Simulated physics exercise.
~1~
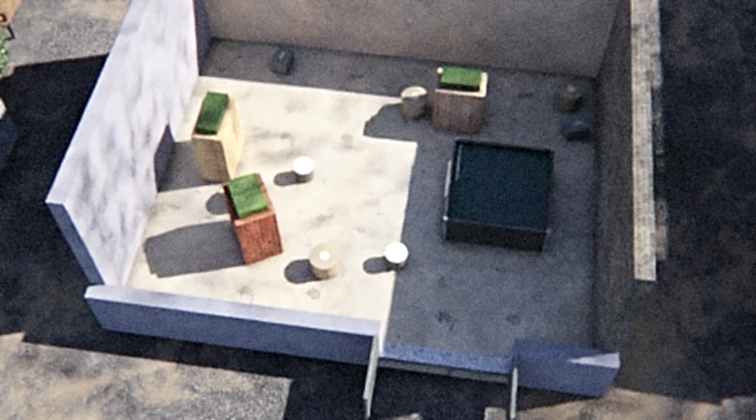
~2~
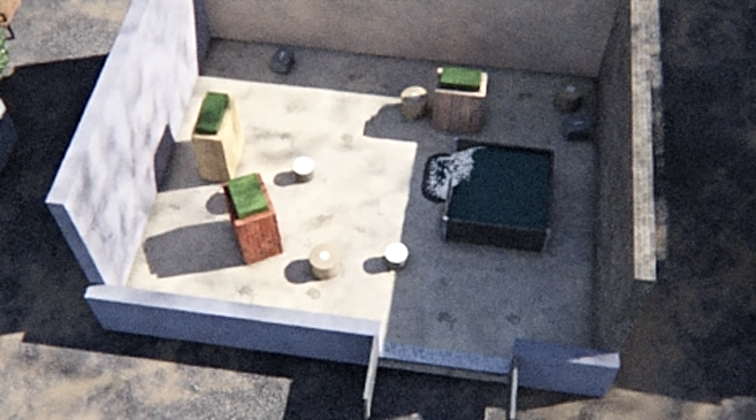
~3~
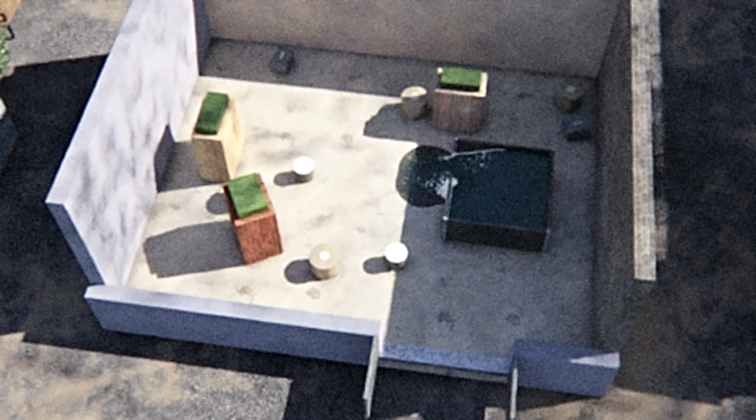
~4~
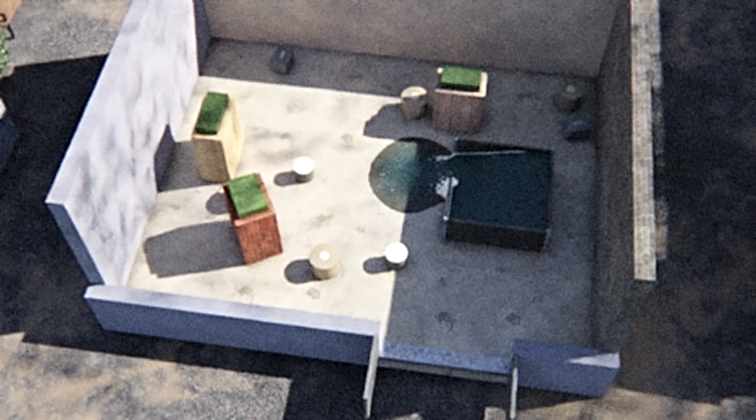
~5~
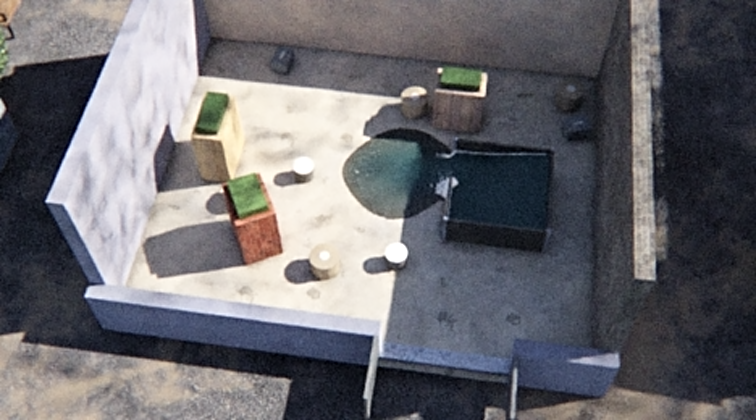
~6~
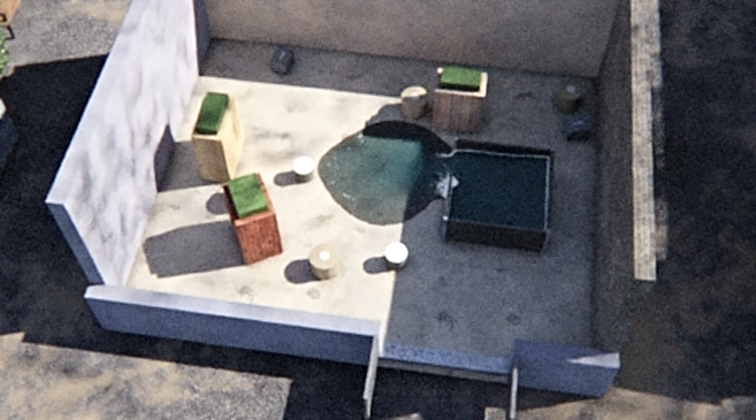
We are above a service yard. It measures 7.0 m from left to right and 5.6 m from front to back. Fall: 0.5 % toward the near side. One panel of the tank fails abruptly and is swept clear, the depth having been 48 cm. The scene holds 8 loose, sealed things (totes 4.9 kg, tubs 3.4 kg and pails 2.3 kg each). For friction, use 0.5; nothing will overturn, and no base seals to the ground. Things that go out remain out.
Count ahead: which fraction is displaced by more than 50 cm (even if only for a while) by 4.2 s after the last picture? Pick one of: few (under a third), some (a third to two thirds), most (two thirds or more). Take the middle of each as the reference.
Some.
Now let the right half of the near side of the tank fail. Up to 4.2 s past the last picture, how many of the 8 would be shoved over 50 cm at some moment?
Count: 0.
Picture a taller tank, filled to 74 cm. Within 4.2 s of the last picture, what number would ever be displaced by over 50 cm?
Count under that change: 5.
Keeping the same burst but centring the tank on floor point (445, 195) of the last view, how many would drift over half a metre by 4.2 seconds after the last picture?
So the tally would be 3.
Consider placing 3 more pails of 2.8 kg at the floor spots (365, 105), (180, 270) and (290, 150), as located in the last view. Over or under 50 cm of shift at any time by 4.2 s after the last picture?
In turn: More, under, more.
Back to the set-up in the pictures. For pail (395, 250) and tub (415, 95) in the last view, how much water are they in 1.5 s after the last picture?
Close to 0 and 1 centimetres.
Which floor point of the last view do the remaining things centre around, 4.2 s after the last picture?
Near (358, 178).
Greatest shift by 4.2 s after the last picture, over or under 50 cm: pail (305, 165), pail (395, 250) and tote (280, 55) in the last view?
In order: Farther, not as far and farther.
Then, 0.4 s after the last picture 0 of 8 are over 50 cm from their spots; 0 afloat.
Then, 1.5 s after the last picture 3 of 8 are over 50 cm from their spots; 1 afloat.
Then, 2.8 s after the last picture 4 of 8 are over 50 cm from their spots; 3 afloat.
Then, 4.2 s after the last picture 4 of 8 are over 50 cm from their spots, and 4 have been at some point; 3 afloat.
